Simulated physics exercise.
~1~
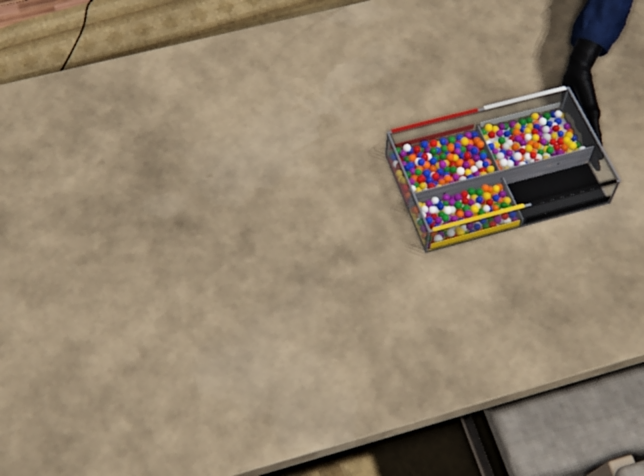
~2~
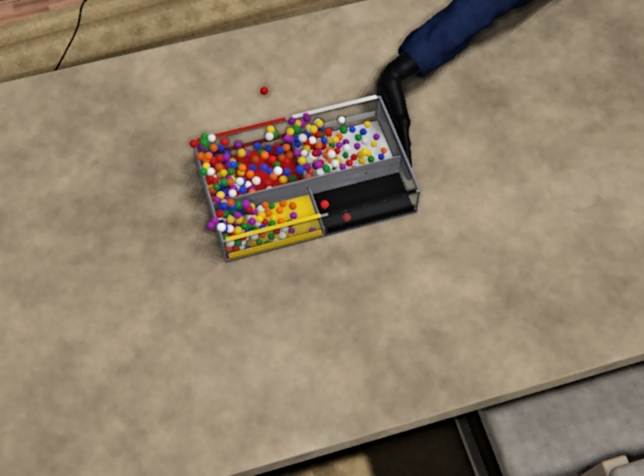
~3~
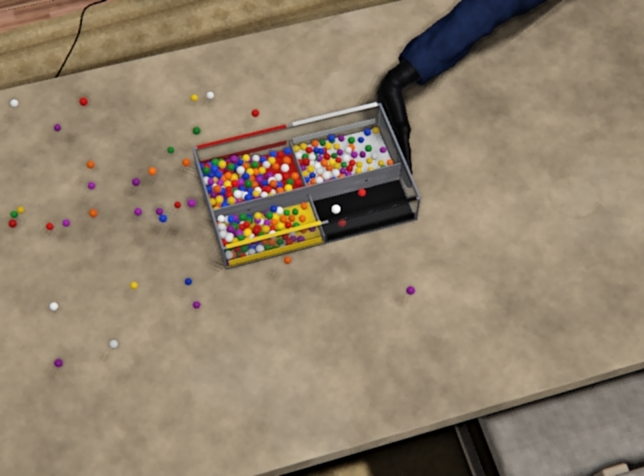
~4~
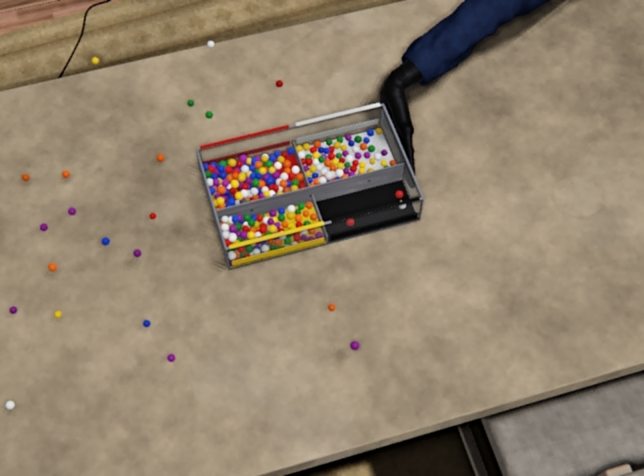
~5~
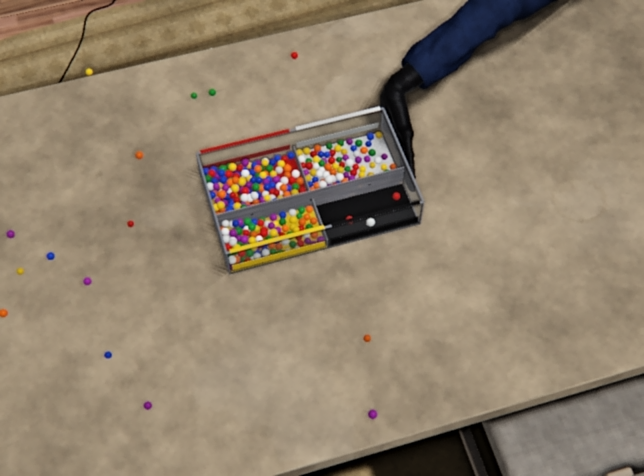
A gloved arm jerks a divided tray of colourful balls left, scattering some across the table.
